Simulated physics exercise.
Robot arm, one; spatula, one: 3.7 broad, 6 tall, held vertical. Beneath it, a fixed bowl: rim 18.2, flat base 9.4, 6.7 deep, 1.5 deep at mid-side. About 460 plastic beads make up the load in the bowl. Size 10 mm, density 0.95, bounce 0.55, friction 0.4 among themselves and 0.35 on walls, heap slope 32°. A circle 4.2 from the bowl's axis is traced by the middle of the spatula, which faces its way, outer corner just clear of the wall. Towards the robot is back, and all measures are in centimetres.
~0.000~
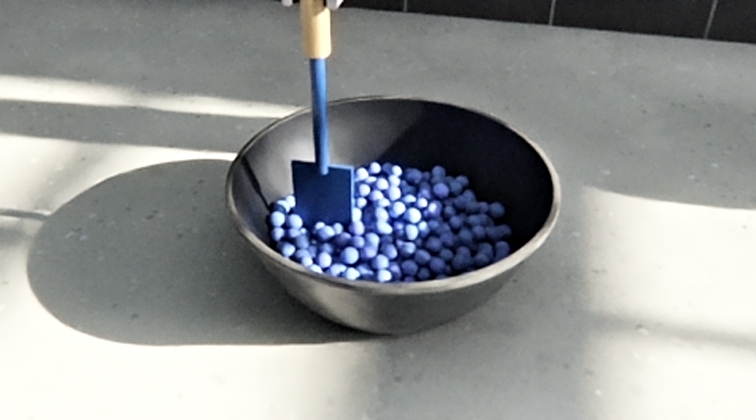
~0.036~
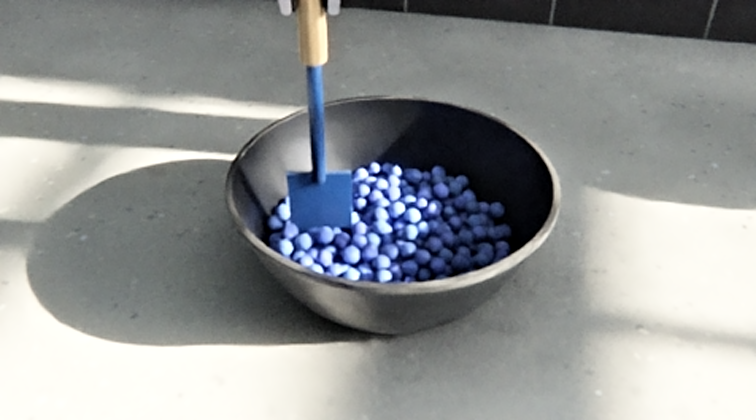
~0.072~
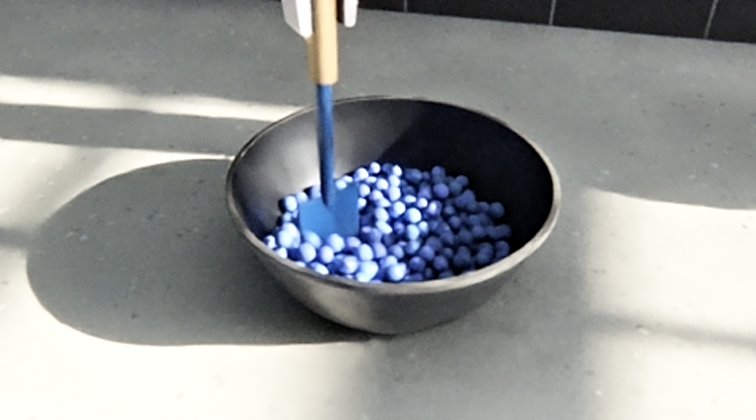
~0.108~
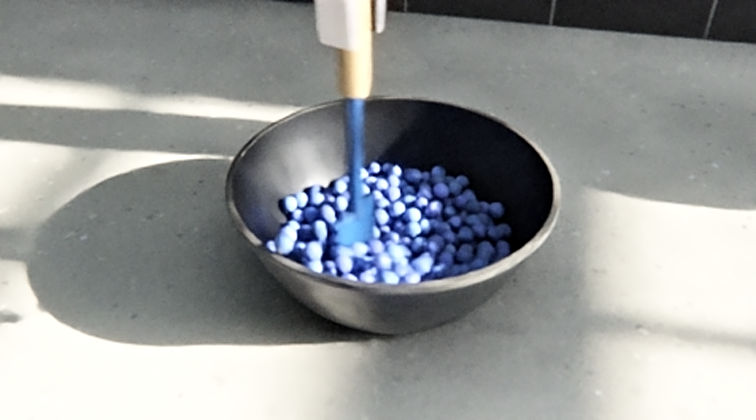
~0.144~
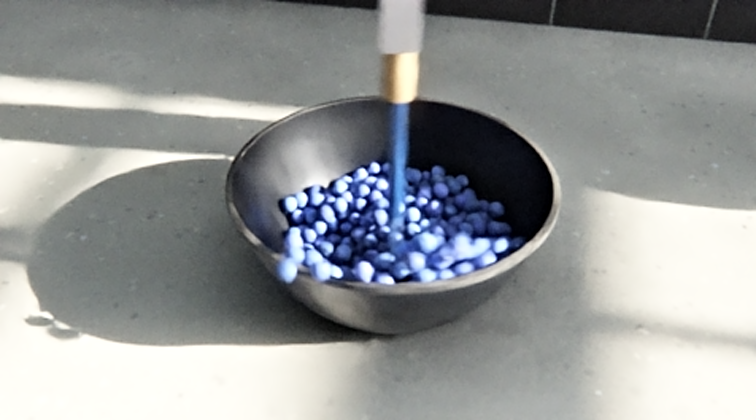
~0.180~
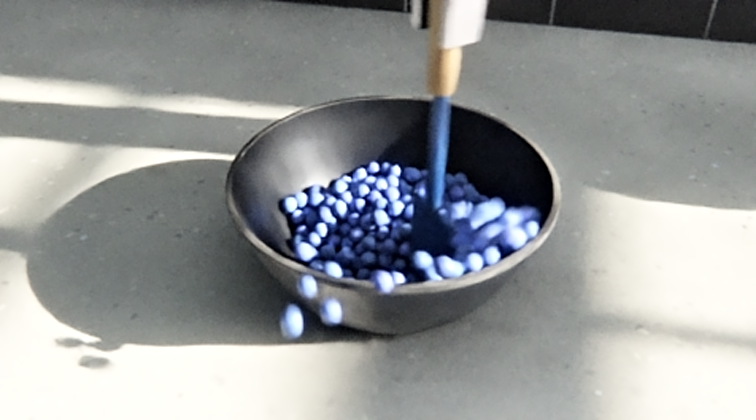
Blue spatula held by a robot arm sweeping left to right through blue beads in a dark bowl, some spilling over the front rim.
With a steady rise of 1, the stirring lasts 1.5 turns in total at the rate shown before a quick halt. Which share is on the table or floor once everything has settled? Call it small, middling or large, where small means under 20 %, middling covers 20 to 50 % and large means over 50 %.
I would call it small.
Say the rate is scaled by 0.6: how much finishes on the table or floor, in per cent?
Roughly 0 per cent.
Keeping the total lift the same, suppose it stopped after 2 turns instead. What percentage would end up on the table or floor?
Estimate: About 15 percent.
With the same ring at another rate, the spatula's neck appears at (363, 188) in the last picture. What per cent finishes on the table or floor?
I'd put it close to 0 per cent.
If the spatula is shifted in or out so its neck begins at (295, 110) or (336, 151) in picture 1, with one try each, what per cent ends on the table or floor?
5 and 0 %.
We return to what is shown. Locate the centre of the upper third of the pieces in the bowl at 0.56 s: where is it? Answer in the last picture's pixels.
Near pixel (360, 272).
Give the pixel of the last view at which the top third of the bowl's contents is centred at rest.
Near (449, 214).
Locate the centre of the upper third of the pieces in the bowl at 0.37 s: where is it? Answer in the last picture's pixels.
The upper third is centred close to (365, 146).
After 0.37 s, 289° round, highest piece 10 above the table; 424 in the bowl, 19 on the table or floor, 18 in flight or on the tool.
After 0.56 s, 85° round, highest piece 8 above the table; 406 in the bowl, 50 on the table or floor, 5 in flight or on the tool.
After 0.85 s, 180° round, highest piece 6 above the table; 405 in the bowl, 56 on the table or floor.
After 1.55 s, 180° round, highest piece 6 above the table; 405 in the bowl, 56 on the table or floor.
At rest, 405 in the bowl, 56 on the table or floor. That is 12 % on the table or floor.
